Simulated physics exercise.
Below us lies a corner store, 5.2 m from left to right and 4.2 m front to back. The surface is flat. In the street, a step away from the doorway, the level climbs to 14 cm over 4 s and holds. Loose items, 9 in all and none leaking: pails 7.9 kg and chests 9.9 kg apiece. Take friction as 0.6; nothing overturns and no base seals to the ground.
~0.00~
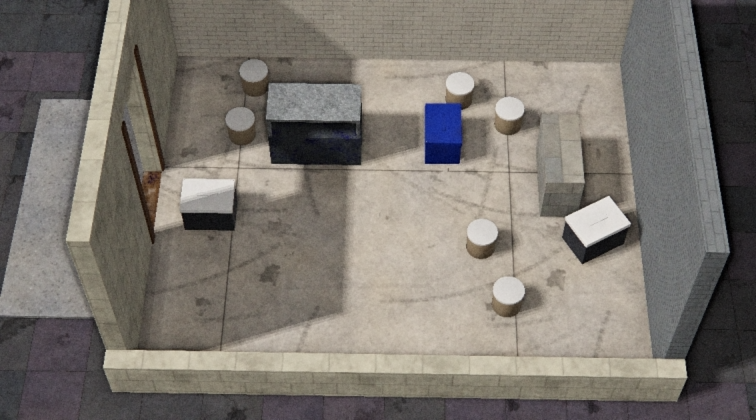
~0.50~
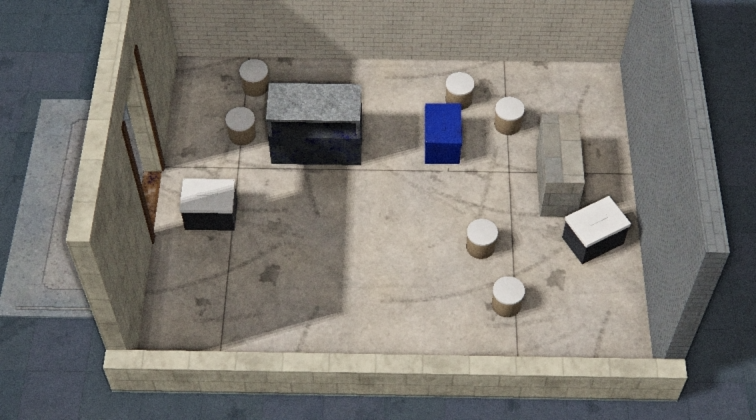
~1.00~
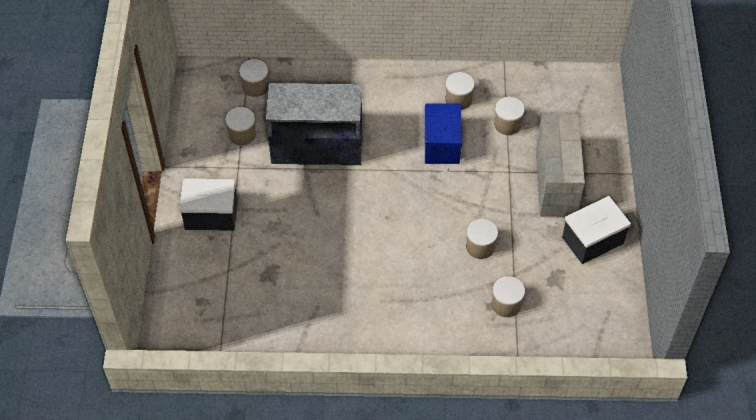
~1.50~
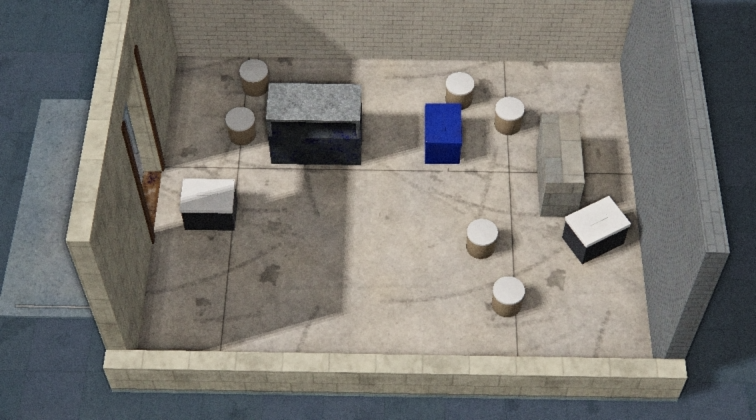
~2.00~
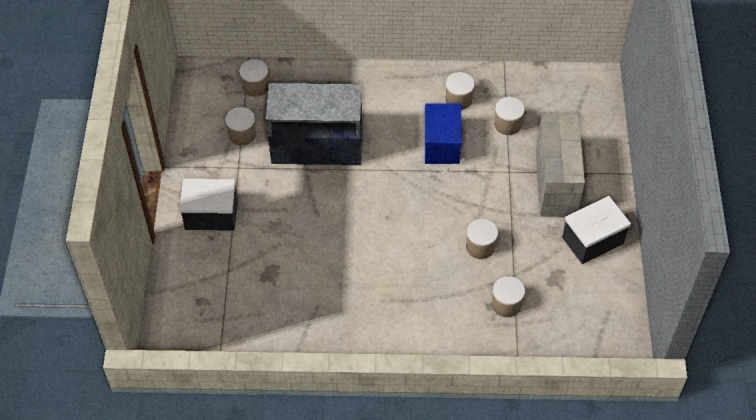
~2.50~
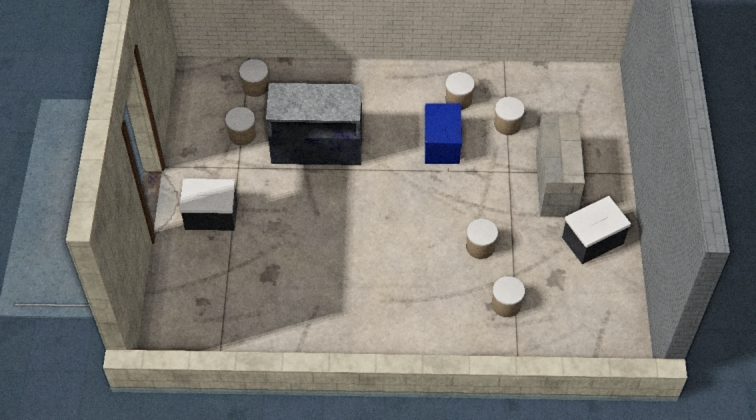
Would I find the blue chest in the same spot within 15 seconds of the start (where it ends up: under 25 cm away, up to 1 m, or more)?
The blue chest stays put.
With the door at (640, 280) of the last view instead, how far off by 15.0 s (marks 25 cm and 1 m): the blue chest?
Then the blue chest stays put.
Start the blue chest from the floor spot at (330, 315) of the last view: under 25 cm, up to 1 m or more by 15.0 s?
It is nudged along.
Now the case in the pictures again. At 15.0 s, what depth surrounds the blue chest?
About 3 cm.
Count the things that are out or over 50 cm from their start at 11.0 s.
1 of them.
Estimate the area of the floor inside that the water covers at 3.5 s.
About 1.0 m2.
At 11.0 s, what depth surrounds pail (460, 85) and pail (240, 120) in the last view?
Roughly 1 and 4 cm.
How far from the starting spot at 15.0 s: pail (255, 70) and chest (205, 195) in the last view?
In turn: 0 cm, 150 cm.
After 3.5 s the blue chest is near (443, 123), 0.0 m from its start, aground; 0 afloat.
After 6.8 s the blue chest is near (443, 123), 0.0 m from its start, aground; 0 afloat.
After 11.0 s the blue chest is near (443, 123), 0.0 m from its start, aground; 0 afloat.
After 15.0 s the blue chest is near (443, 123), 0.0 m from its start, aground; 0 afloat.
